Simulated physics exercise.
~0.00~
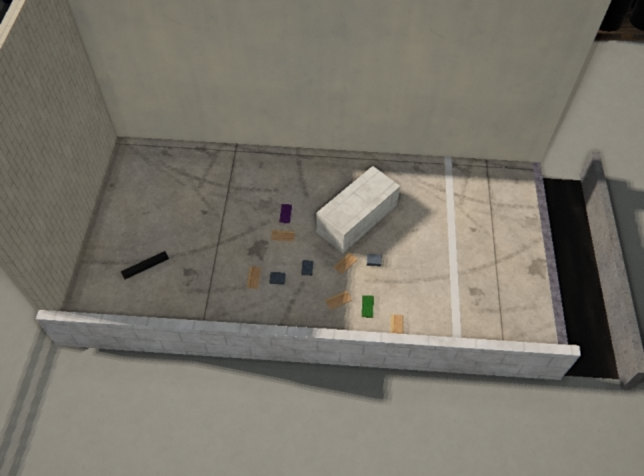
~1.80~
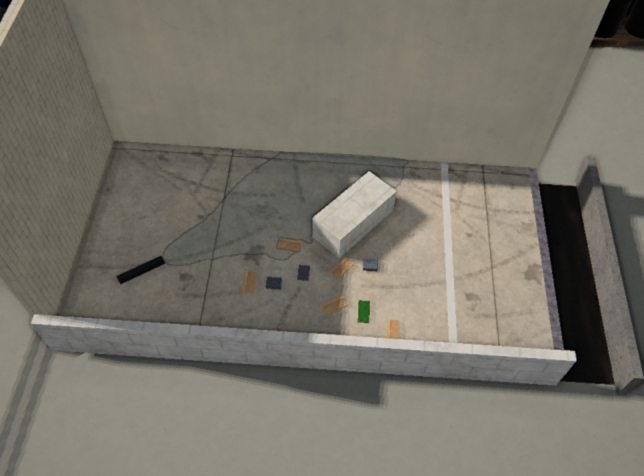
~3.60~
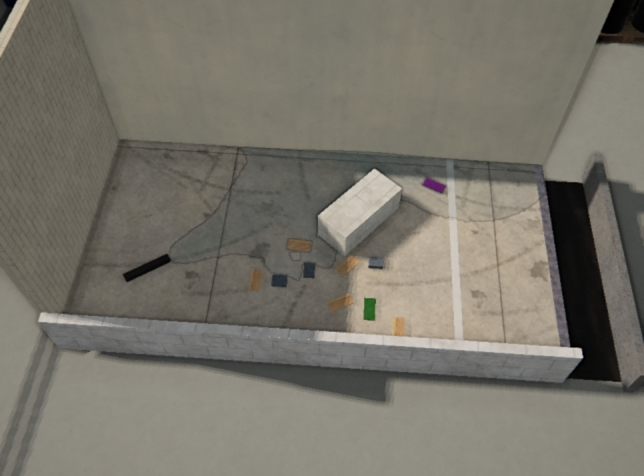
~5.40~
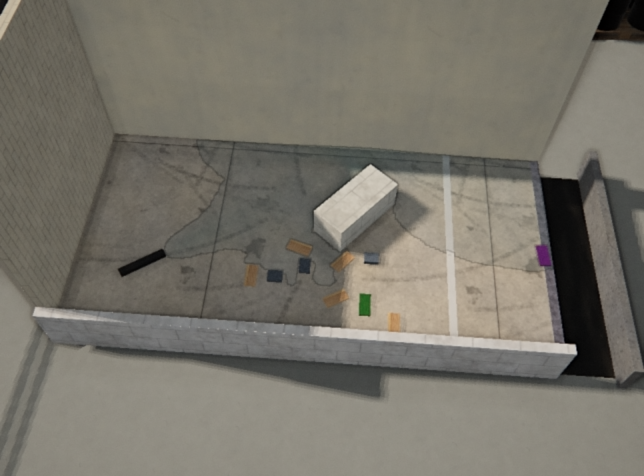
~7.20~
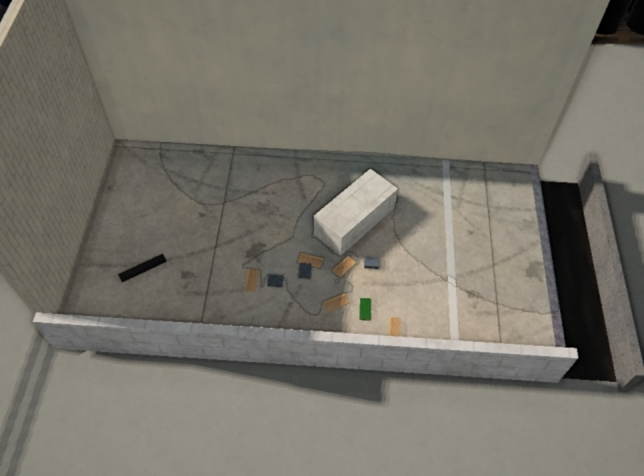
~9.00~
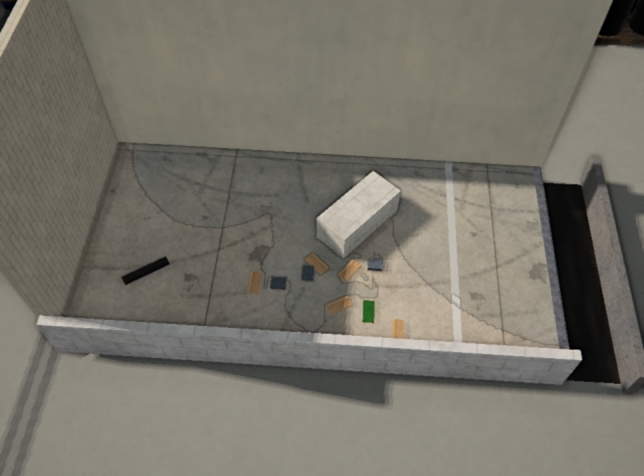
Water spread across the floor of a walled enclosure, and a purple board drifted past the big white block, over the white line and out at the right edge, while an orange board shifted slightly and the green one stayed put.
